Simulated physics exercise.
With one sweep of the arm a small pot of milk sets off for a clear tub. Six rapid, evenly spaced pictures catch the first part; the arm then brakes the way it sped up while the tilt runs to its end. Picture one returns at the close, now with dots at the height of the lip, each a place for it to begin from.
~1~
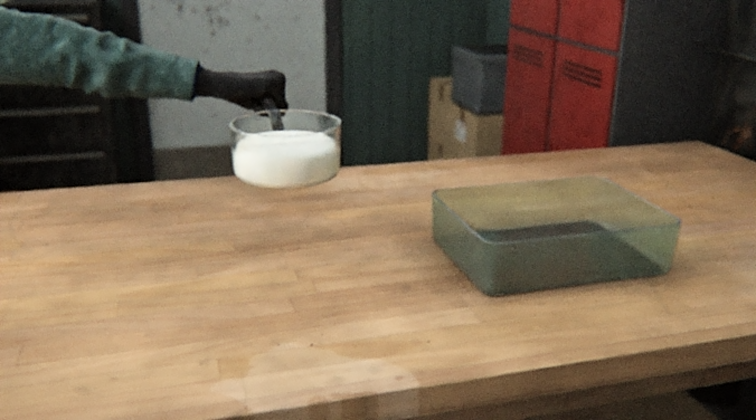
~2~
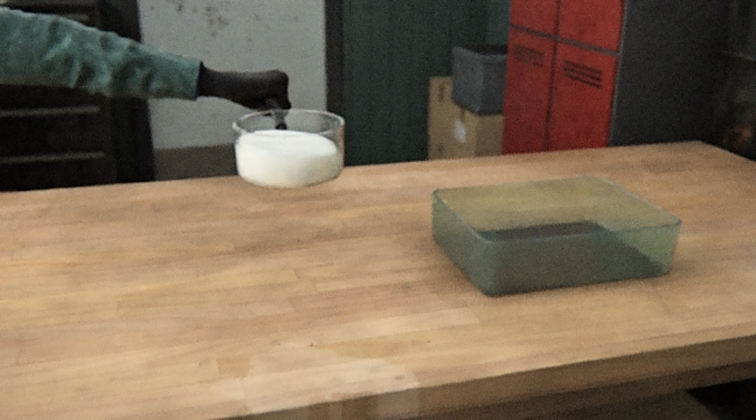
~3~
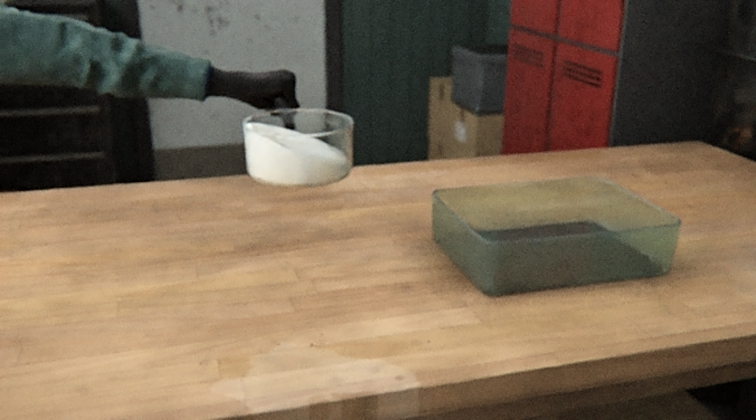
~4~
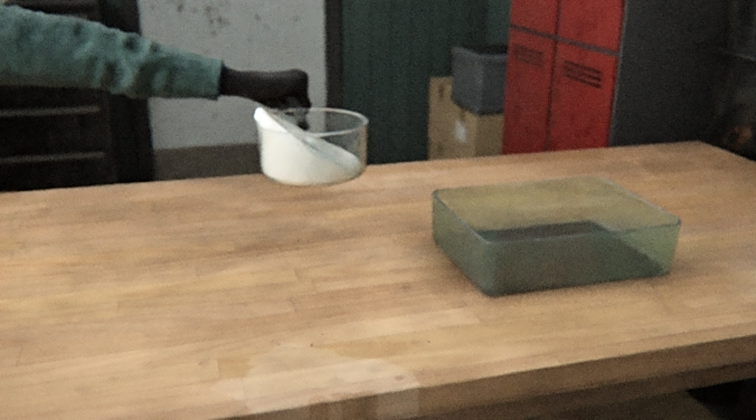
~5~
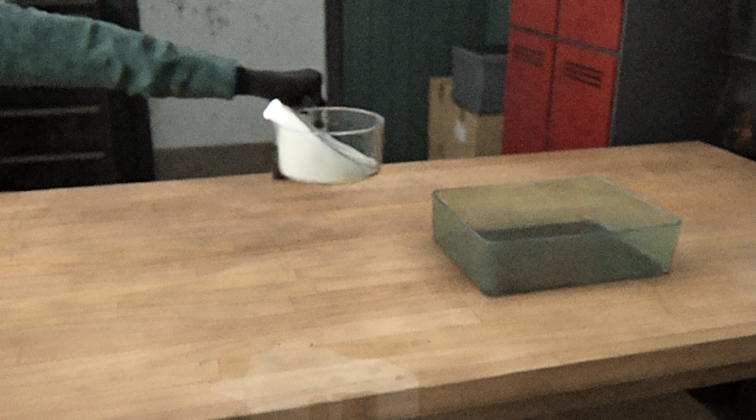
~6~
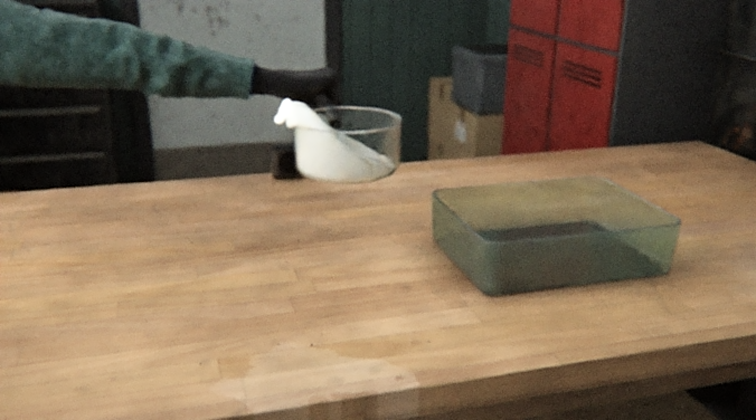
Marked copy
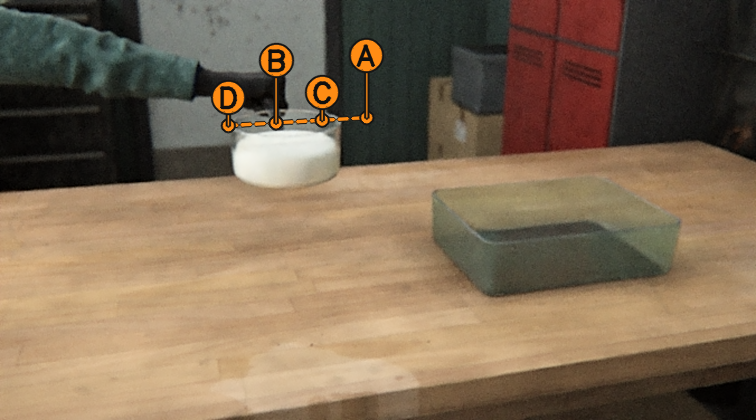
Glass pot of milk sweeping right above a wooden table in a gloved hand, milk sloshing up and over its left rim.
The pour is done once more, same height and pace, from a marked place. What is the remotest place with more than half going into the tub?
A will do.
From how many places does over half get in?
One of them.
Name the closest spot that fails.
It is C.
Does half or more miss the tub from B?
Yes, it does.
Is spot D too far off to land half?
Yes, that goes wrong.
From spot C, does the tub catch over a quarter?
Yes, it does.
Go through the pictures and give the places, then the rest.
The first frame shows upright, lip at (337, 119); tub from (479, 294) to (668, 270); nothing has left yet.
The second frame shows upright, lip at (340, 119); nothing has left yet.
The third frame shows upright, lip at (349, 118); nothing has left yet.
The fourth frame shows upright, lip at (363, 117); milk is over the rim, down to (273, 122).
The fifth frame shows upright, lip at (379, 116); milk is over the rim, down to (282, 122).
The sixth frame shows upright, lip at (396, 115); milk is over the rim, down to (310, 120).
On the marked copy, A at (366, 117); B at (276, 122); C at (322, 120); D at (228, 125).
With A, about 69 % lands in the tub, 23 % falls short and 8 % goes beside or beyond.
With B, about 16 % lands in the tub, 82 % falls short.
With C, about 34 % lands in the tub, 59 % falls short and 7 % goes beside or beyond.
With D, about 2 % lands in the tub, 98 % falls short.
